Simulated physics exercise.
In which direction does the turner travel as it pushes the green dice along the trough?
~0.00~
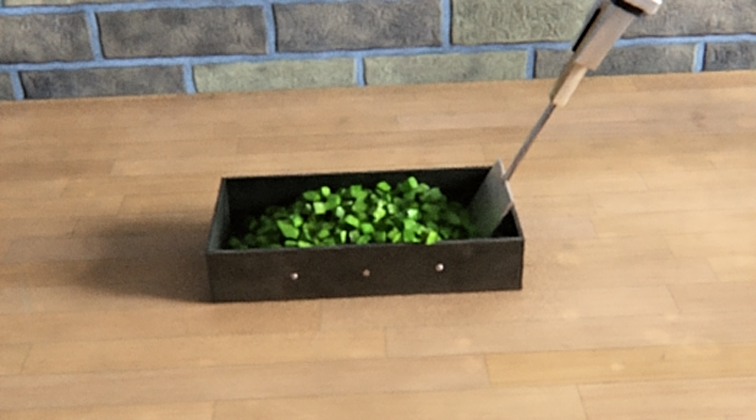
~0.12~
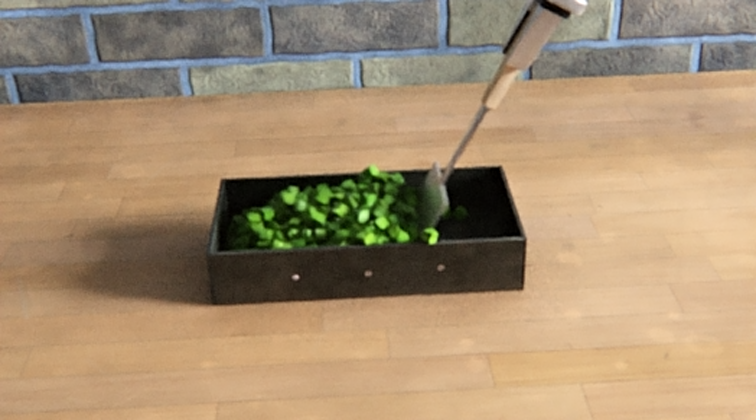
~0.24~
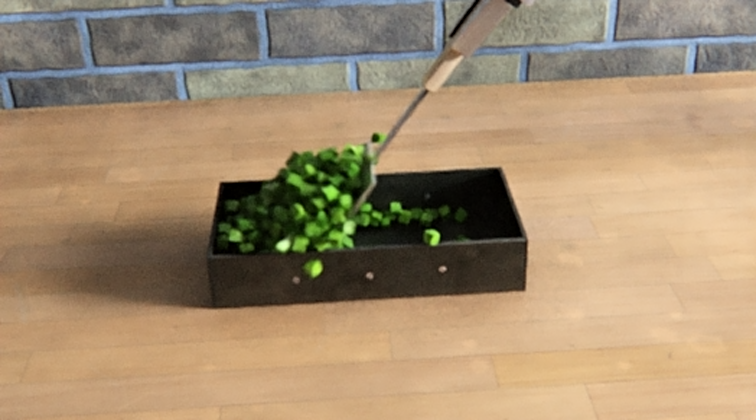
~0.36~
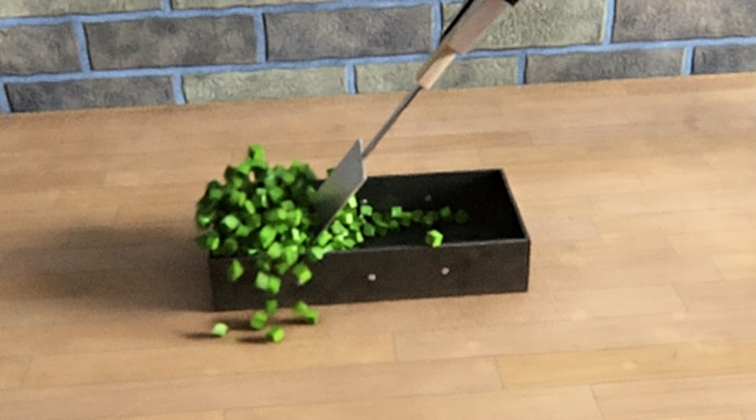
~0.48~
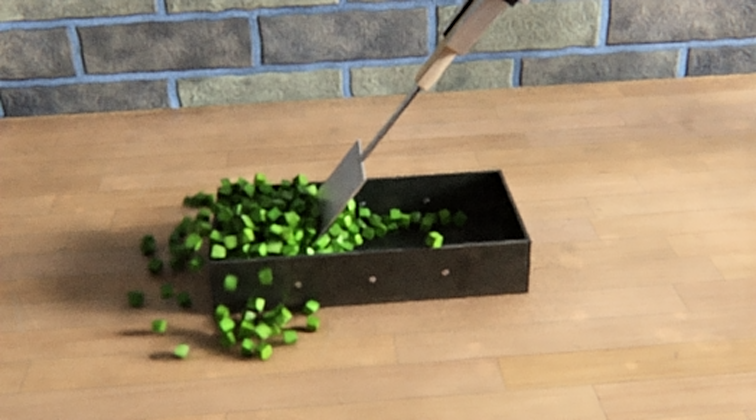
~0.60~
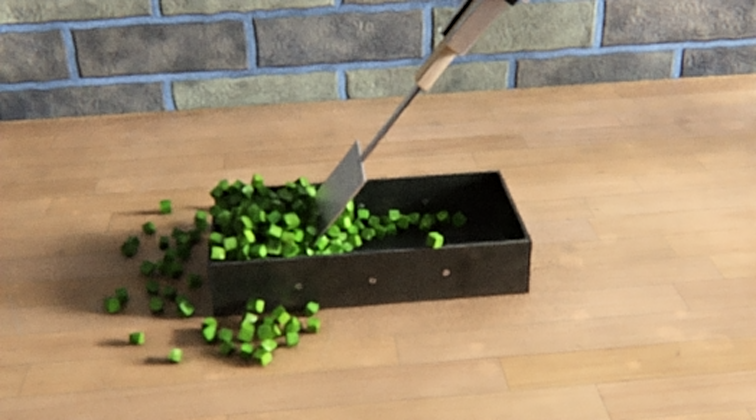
The turner travels to the left, from the right end of the trough towards the other end.
A long black trough sits on a light wooden surface in front of a grey and tan brick wall with blue joints, seen from slightly above. It holds a heap of bright green vegetable dice, and a turner with a flat metal blade and pale handle stands at its right end. The turner sweeps left through the trough, pushing the dice into a steep pile. The pile spills over the left end and the near side as the blade stops and stays tilted. Most dice remain in the trough, while a smaller share lies scattered on the wood.
